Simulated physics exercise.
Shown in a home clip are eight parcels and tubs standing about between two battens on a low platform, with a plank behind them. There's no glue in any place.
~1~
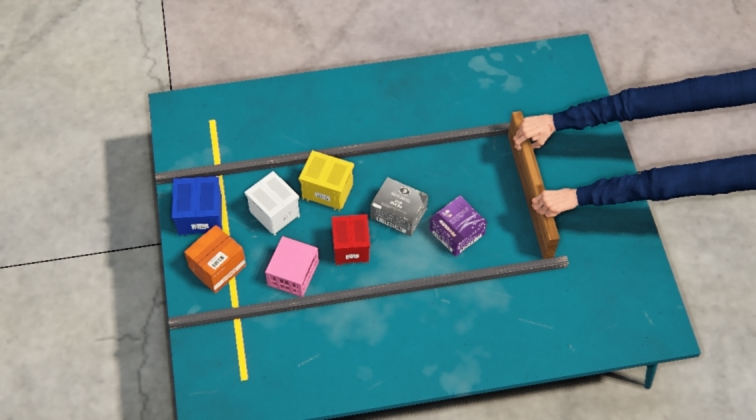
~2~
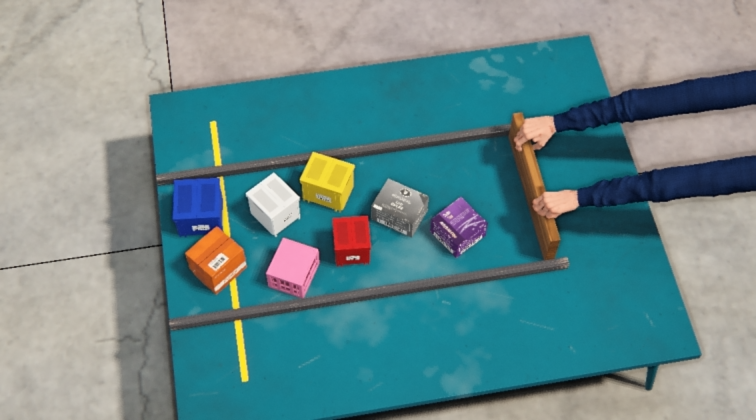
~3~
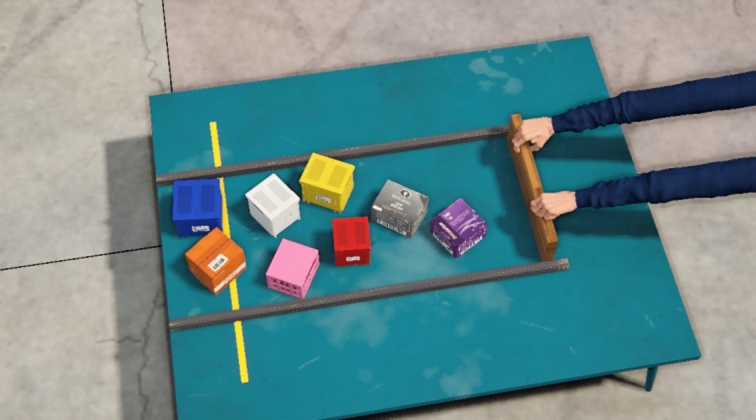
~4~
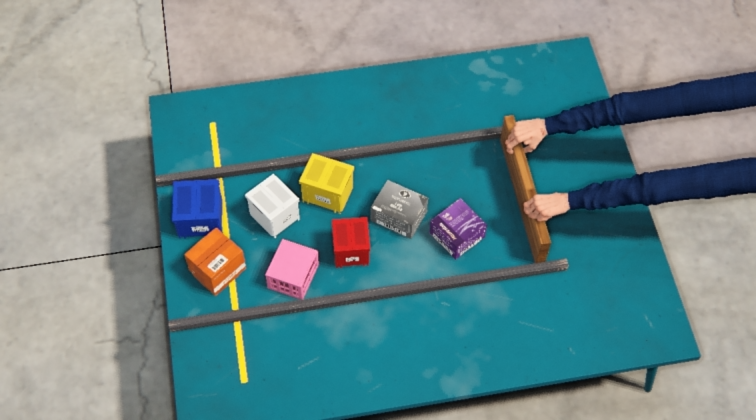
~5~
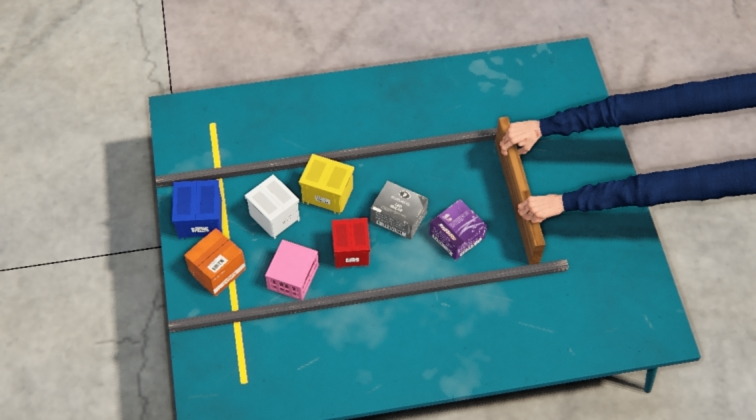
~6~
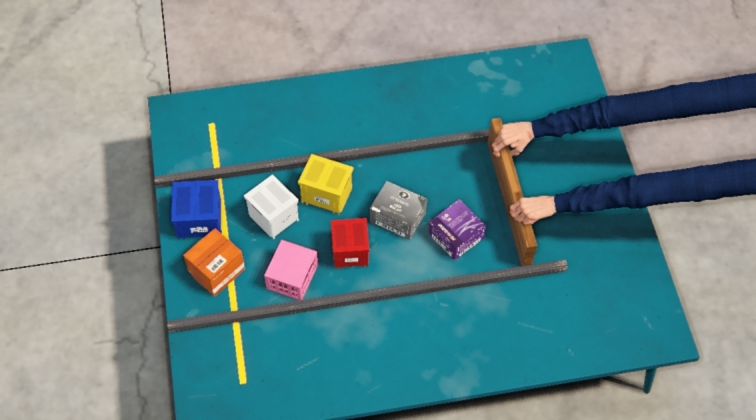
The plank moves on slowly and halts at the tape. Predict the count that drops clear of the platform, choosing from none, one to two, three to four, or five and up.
The ones going over the edge come to either three or four, I'd say.
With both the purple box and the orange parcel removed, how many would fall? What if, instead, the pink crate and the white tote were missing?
In the first try 1, in the other 1.
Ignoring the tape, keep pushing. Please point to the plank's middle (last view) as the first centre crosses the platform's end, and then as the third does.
At (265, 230) for the first, at (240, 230) for the third.
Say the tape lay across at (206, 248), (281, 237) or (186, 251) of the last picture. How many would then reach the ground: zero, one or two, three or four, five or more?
More than four; zero; five or more.
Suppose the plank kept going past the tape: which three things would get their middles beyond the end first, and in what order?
That would be the orange parcel, followed by the blue tote and then the pink crate.
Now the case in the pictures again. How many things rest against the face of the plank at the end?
3 in contact.
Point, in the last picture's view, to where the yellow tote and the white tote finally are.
First (201, 190), then (164, 198).
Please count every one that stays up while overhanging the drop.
The total here is 2.
A little later, none off yet; blue tote at rest near (197, 210); orange parcel at rest near (215, 262); white tote at rest near (272, 208).
Next, none off yet; blue tote at rest near (197, 210); orange parcel at rest near (215, 262); white tote moving near (271, 207).
Later still, none off yet; blue tote shifted a little near (175, 211); orange parcel shifted about its own width near (176, 261); white tote shifted about its own width near (214, 193).
When it is over, the number that fall off is three or four; down, pink crate, orange parcel and blue tote.
